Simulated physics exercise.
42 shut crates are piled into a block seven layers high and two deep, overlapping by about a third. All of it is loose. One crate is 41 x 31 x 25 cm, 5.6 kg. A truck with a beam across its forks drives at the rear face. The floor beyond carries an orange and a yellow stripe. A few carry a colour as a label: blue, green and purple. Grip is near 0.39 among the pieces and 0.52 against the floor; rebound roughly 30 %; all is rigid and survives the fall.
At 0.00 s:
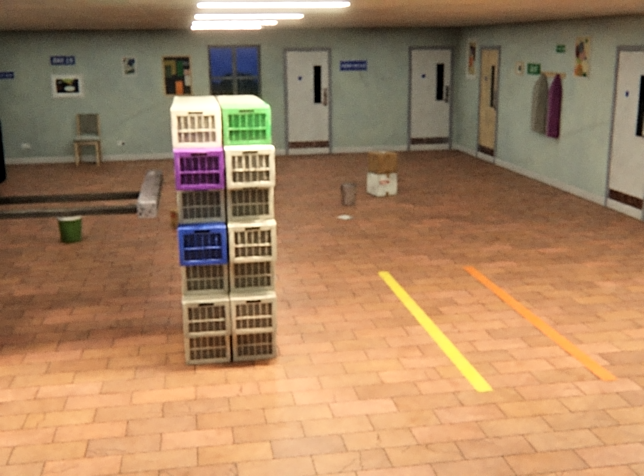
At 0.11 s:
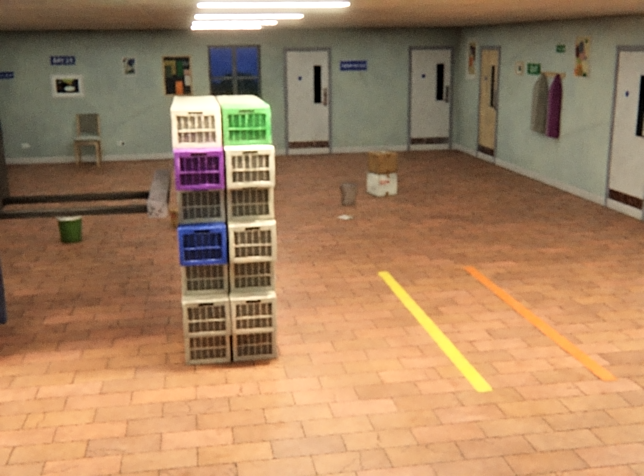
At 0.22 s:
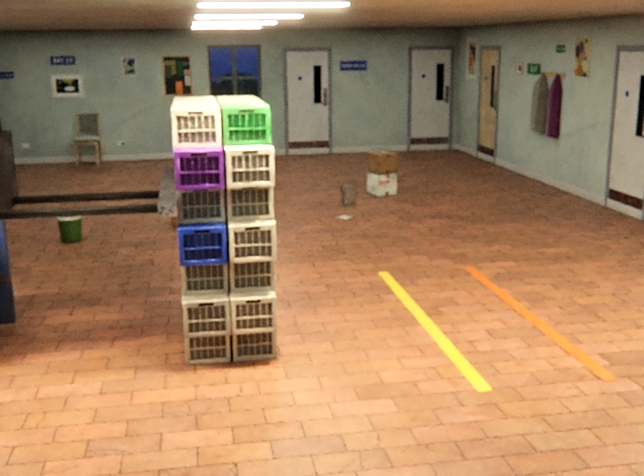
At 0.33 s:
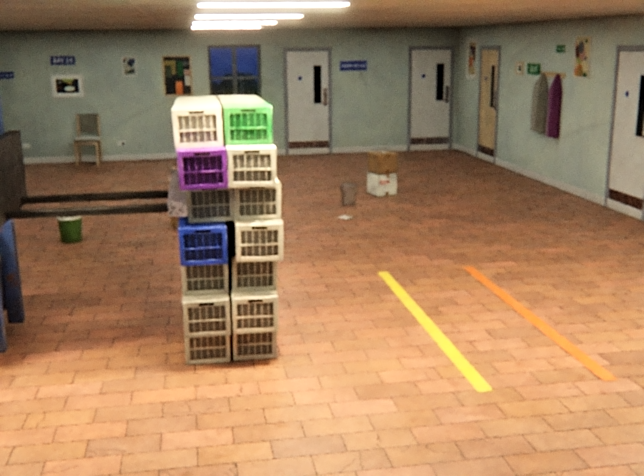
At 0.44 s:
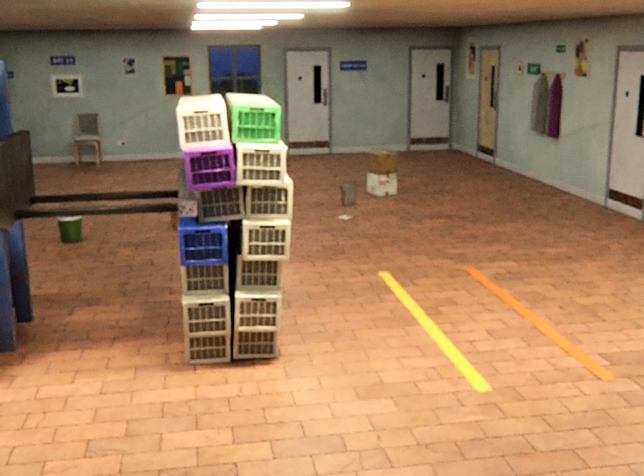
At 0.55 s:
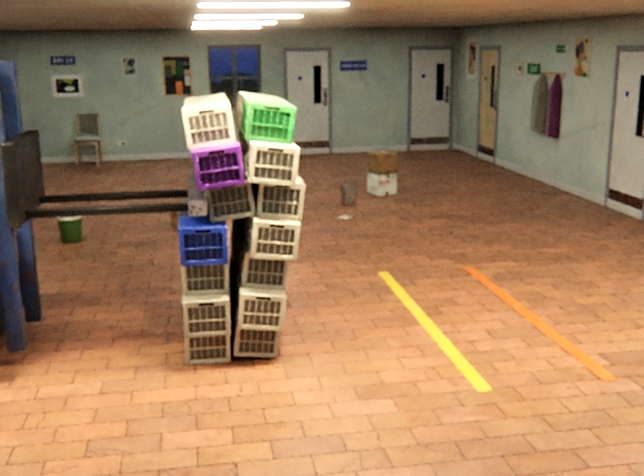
A tall stack of crates bends and leans right as a beam pushes into it.
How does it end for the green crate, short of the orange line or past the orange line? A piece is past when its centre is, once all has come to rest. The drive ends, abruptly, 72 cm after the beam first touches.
In the end the green crate crosses the orange line.
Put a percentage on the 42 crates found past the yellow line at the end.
Near 30 per cent.
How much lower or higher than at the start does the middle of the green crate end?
It ends some 150 cm lower.
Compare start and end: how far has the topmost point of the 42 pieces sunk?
About 30 cm.
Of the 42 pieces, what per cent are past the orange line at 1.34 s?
By then 0 per cent.
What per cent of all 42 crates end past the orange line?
Roughly 15 per cent of them.
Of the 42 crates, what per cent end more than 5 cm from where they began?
It is 75 per cent.
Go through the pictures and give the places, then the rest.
In the first picture (each place is the centre of the face we see best), beam (149, 211) 13 cm from the stack; orange line, near end, (561, 341); yellow line, near end, (450, 349); green crate (247, 127); purple crate (199, 171); blue crate (203, 247); all in place.
The second picture shows beam (159, 210) 6 cm from the stack; green crate (247, 127).
The third picture shows beam (169, 210) 1 mm in; green crate (247, 127).
The fourth picture shows beam (179, 209) 6 cm in; green crate (248, 126); purple crate (203, 170) moved 24 mm; 13 have shifted.
The fifth picture shows beam (189, 209) 13 cm in; green crate (257, 125) tilted 4°; purple crate (210, 169) tilted 4°; 29 have shifted.
The sixth picture shows beam (199, 208) 19 cm in; orange line, near end, (561, 341); yellow line, near end, (450, 349); green crate (271, 124) tilted 8°; purple crate (219, 168) tilted 6°; blue crate (204, 247); steepest lean 8°, the crate at (265, 98); 29 have shifted.
By 0.92 s, none of the 42 crates past the orange line, 31 disturbed; green crate tilted 21°; purple crate tilted 18°.
By 1.34 s, none of the 42 crates past the orange line, 31 disturbed; green crate tilted 54°, 60 cm lower; purple crate tilted 52°, 22 cm lower.
By 2.06 s, 6 of the 42 crates past the orange line; green crate on its side; purple crate on its side.
When it is over (3.7 s), 6 of the 42 crates past the orange line; green crate upside down; purple crate on its side; blue crate on its side. In pixels of the last frame, middles, purple crate near (347, 247).
